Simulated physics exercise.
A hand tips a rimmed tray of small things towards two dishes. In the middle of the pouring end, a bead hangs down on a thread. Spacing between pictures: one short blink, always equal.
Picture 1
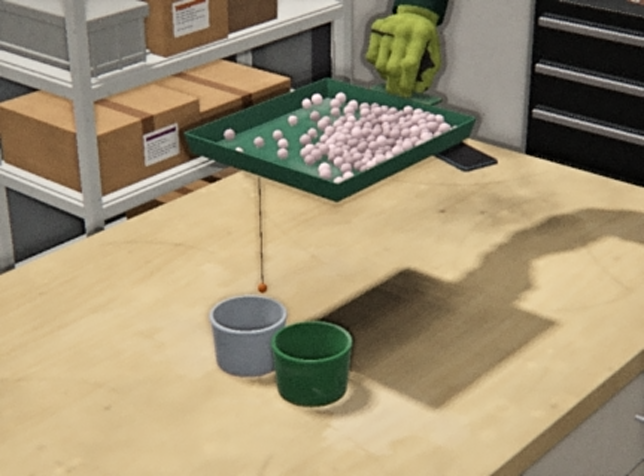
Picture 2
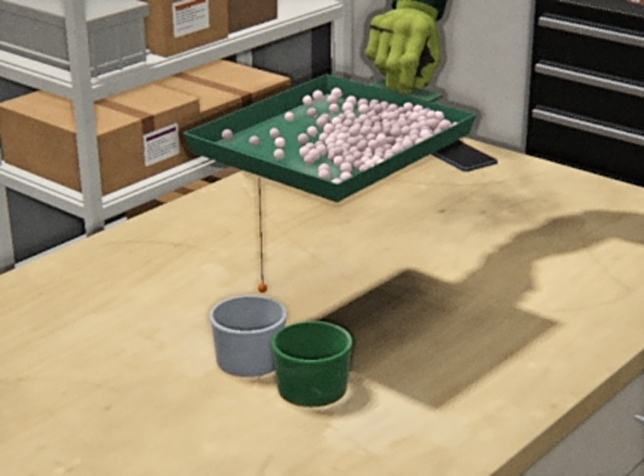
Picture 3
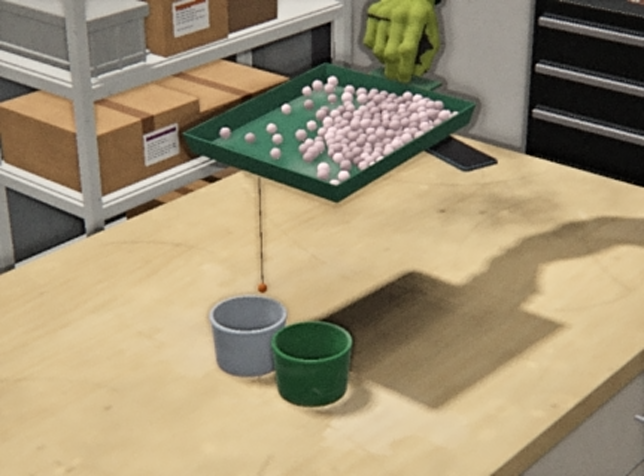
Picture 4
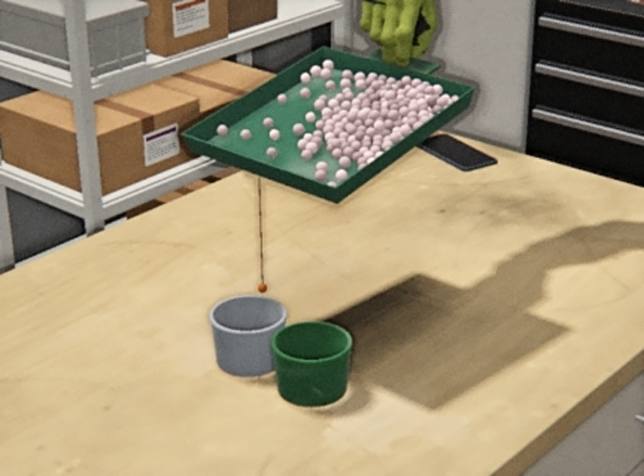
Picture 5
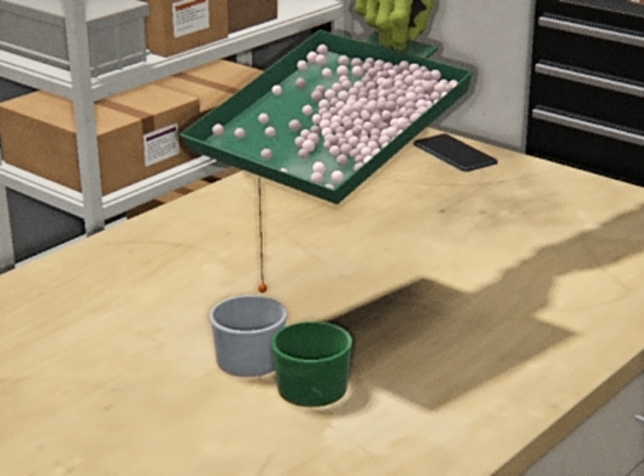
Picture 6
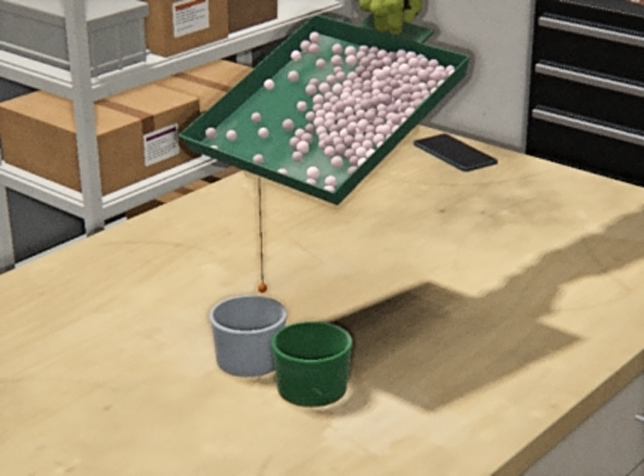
Above a wooden bench, a green-gloved hand steadily tilts a green tray of pale pink beads.
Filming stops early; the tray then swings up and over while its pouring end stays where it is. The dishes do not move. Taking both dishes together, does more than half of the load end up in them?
No, catch: Under fifty percent.
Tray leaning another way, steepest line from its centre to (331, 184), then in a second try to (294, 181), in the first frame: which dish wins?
For the first place it's the right-side dish, for the second the right-side dish.
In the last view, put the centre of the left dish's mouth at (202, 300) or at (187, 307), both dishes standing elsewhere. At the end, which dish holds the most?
Result, try one: The right of the two; try two: The right of the two.
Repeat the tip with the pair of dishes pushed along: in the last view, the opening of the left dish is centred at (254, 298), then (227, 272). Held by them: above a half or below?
Result - try one, below the halfway mark; try two, below the halfway mark.
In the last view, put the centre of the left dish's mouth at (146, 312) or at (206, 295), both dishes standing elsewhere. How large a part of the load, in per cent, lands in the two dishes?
You'd get near 20 per cent and afterwards near 20 per cent.
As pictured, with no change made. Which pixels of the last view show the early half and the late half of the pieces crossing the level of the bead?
The first part at (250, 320); the rest at (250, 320).
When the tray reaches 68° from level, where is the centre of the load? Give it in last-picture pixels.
Around (281, 173).
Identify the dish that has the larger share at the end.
Pick: The one placed right.
Shortly afterwards, tray tipped steeply; the bulk on the tray; only a few in the right dish; a little outside both; near a quarter in the air.
Next, tray tipped past a quarter turn; a little on the tray; near a quarter in the right dish; a little in the left dish; near half outside both; near a quarter in the air.
Some moments later, tray tipped past a quarter turn; near a quarter in the right dish; a little in the left dish; near two thirds outside both.
In the end, tray tipped past a quarter turn; near a quarter in the right dish; a little in the left dish; near two thirds outside both.
